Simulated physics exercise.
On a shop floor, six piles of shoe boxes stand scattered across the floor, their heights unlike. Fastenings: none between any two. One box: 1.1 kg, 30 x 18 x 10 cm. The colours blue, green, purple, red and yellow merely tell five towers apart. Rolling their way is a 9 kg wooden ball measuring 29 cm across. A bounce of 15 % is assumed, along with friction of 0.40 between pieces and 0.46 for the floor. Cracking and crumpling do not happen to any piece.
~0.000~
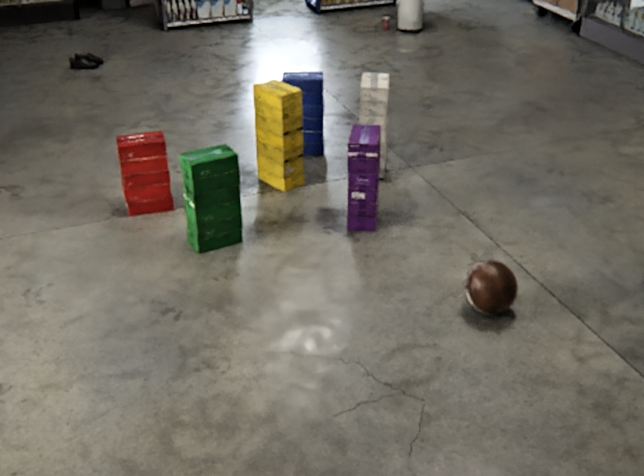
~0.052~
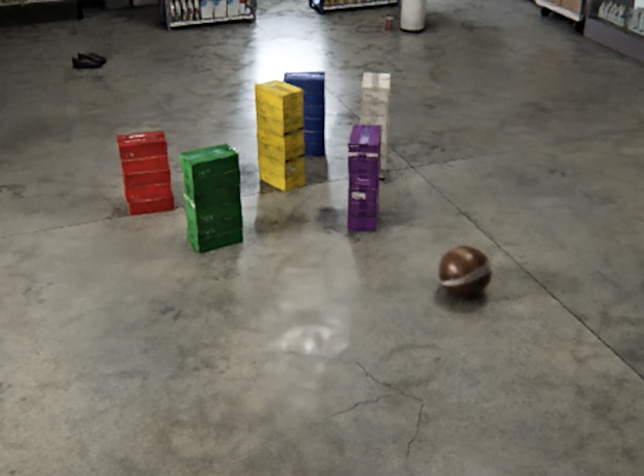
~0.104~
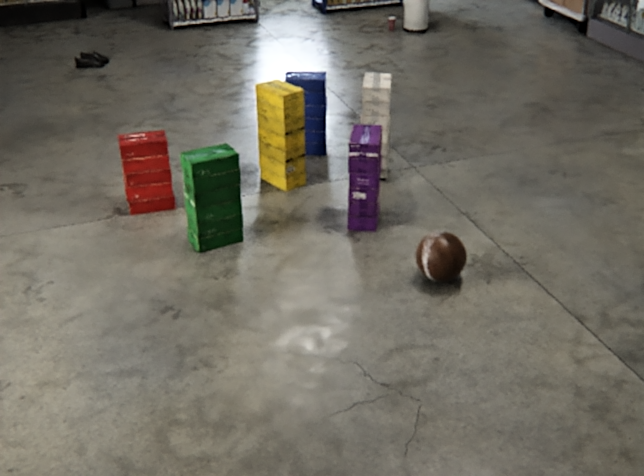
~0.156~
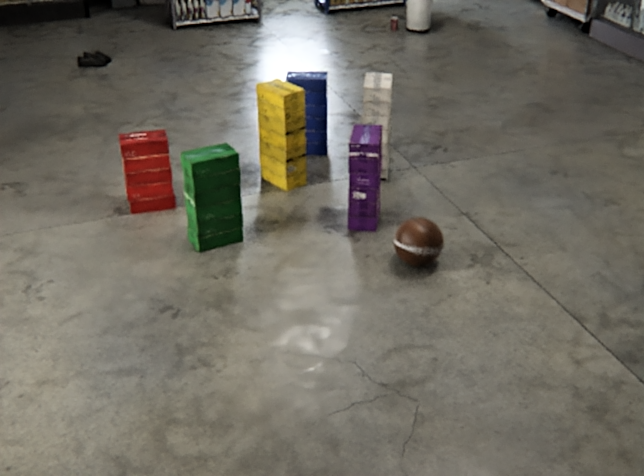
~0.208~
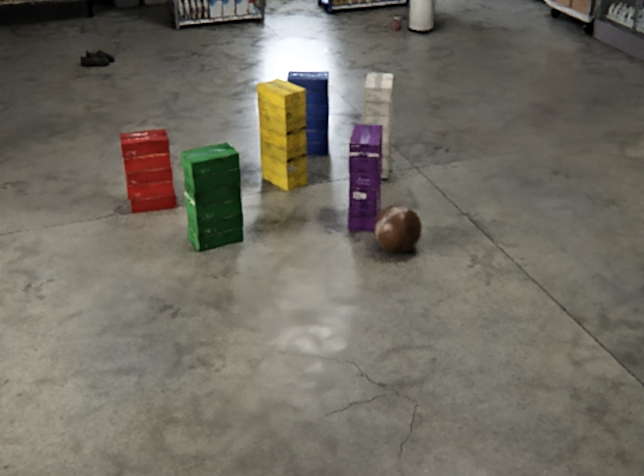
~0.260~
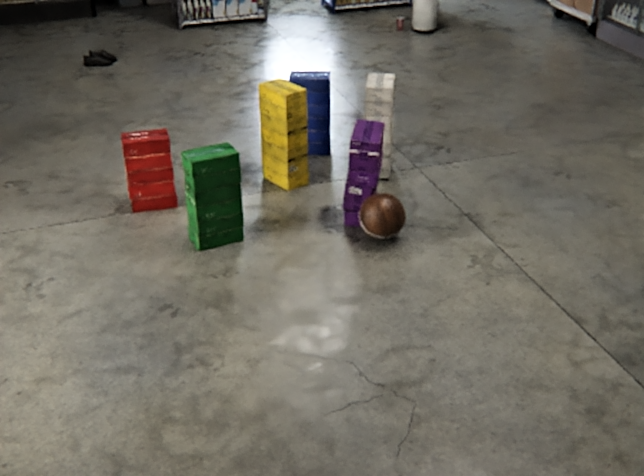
A brown ball rolled in from the right across a shop floor toward several colourful stacks of boxes, then struck the purple stack near its base, making it lean slightly as its boxes shifted.
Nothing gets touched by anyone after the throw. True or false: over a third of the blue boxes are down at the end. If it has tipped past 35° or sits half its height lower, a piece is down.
False.
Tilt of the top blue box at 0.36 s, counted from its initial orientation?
Some 0°.
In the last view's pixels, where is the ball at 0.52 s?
(328, 189), roughly.
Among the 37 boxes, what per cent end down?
Near 10 per cent.
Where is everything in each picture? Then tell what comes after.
In the first frame (pixels give the middle of a visible side; the camera moves round a little), ball (491, 287) 87 cm from contact, 3.8 m/s; top blue box (302, 86); top purple box (365, 134); none has stirred.
Ball (465, 271) 67 cm from contact, 3.8 m/s; top blue box (304, 86), in the second frame.
Ball (441, 256) 48 cm from contact, 3.8 m/s; top blue box (305, 86), in the third frame.
Ball (419, 242) 28 cm from contact, 3.8 m/s; top blue box (306, 86), in the fourth frame.
Ball (398, 229) 8 cm from contact, 3.8 m/s; top blue box (307, 86), in the fifth frame.
Ball (382, 216) after contact, 2.2 m/s; top blue box (309, 85); top purple box (368, 131) 5° from how it stood; steepest lean 6°, the box at (363, 179); movement in 6 of them, in the sixth frame.
After 0.36 s, ball still moving; none of the 6 blue boxes down (0 of 37 in all colours); top blue box unmoved; top purple box 25° from how it stood.
After 0.52 s, ball still moving; none of the 6 blue boxes down (3 of 37 in all colours); top blue box unmoved; top purple box 47° from how it stood, 11 cm lower.
After 0.72 s, ball still moving; none of the 6 blue boxes down (4 of 37 in all colours); top blue box unmoved; top purple box 67° from how it stood, 36 cm lower.
After 0.96 s, ball still moving; none of the 6 blue boxes down (4 of 37 in all colours); top blue box unmoved; top purple box on its side.
In the end (1.7 s), ball rolling away; none of the 6 blue boxes down (4 of 37 in all colours); top blue box unmoved; top purple box on its side. That is 0 per cent. From the last view, middles, top blue box near (309, 81), top purple box near (402, 196).
